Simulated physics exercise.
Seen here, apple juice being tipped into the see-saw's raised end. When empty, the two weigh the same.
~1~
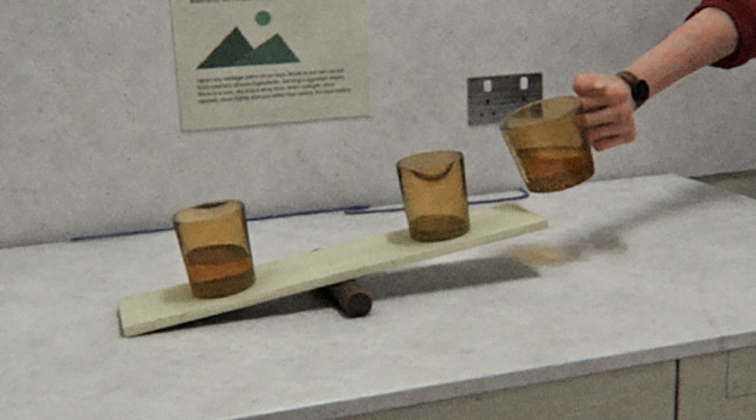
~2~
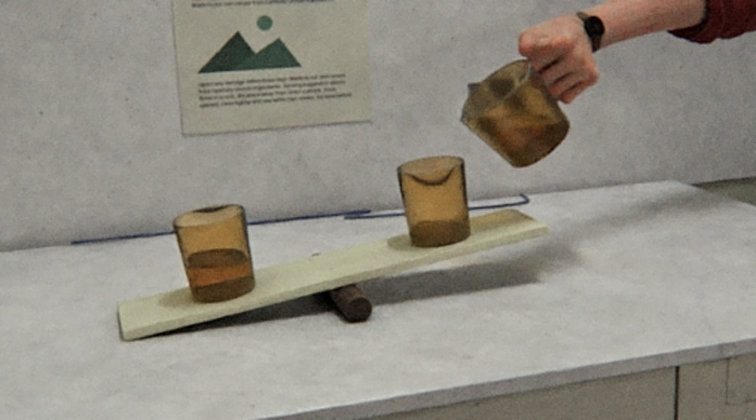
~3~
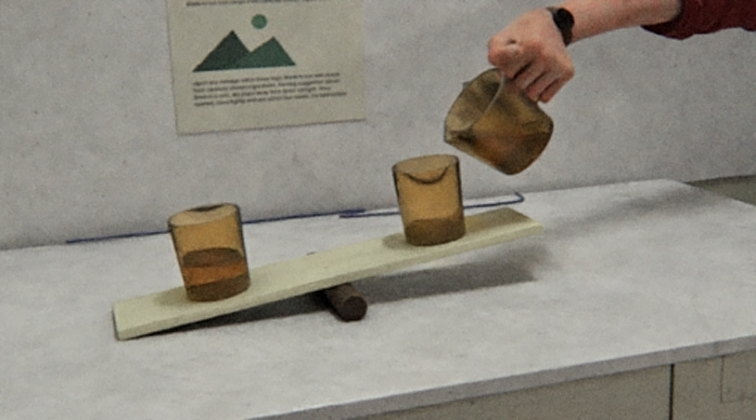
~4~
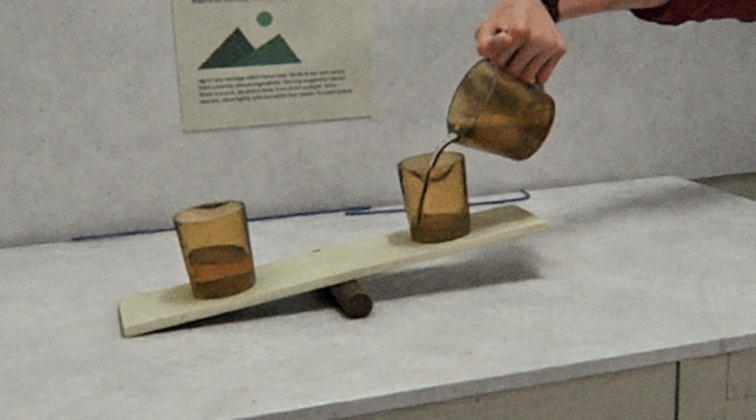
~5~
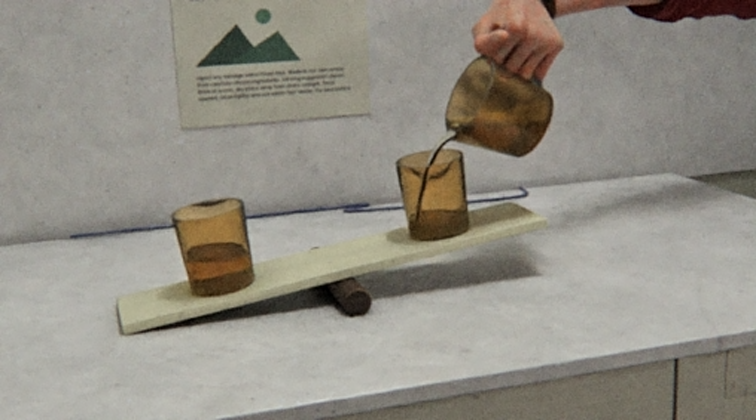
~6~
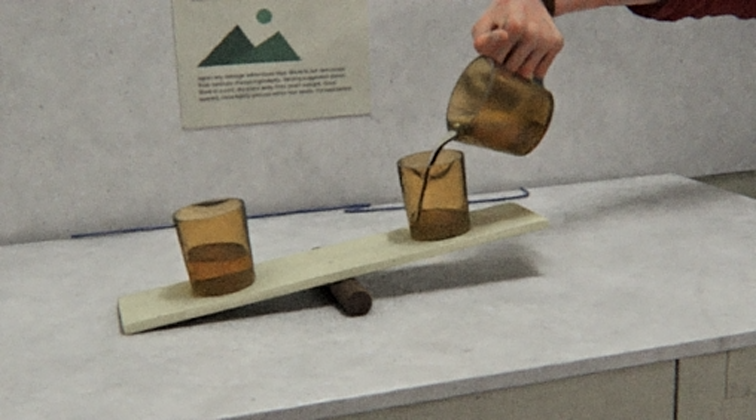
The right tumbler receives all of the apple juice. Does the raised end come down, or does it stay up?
The raised end comes down.
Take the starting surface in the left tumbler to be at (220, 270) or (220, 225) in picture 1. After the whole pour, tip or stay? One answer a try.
Taking them in turn: Turns over, then stays still.
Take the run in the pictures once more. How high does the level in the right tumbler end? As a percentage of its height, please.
It stands at around 55 percent.
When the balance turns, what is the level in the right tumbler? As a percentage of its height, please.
I'd guess close to 35 in a hundred.
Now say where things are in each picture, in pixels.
In the first picture, the measuring jug is picked up; measuring jug (551, 143) about a third full; right tumbler (435, 194) nearly empty, raised; left tumbler (216, 246) about a third full, on the low side.
In the second picture, the measuring jug leans over the right tumbler; rolling pin (357, 307); right tumbler nearly empty, surface at (439, 229).
In the third picture, the measuring jug leans over the right tumbler; measuring jug (499, 122) tipped 50° with all of its load; right tumbler (430, 197) nearly empty.
In the fourth picture, the apple juice is flowing; rolling pin (358, 303); right tumbler nearly empty, surface at (440, 222); left tumbler about a third full, surface at (218, 257).
In the fifth picture, the apple juice is flowing; measuring jug (498, 108) tipped 60° with nearly all of its load; right tumbler (434, 192) nearly empty.
In the sixth picture, the apple juice is flowing; rolling pin (357, 300); right tumbler nearly empty, surface at (439, 218); left tumbler about a third full, surface at (218, 254).
Next, the right tumbler is about a third full; the shelf board leans as before.
After that, the right tumbler is about half full; the shelf board has swung over, and that end is down.
Finally, the right tumbler is about half full; the shelf board has swung over, and that end is down.
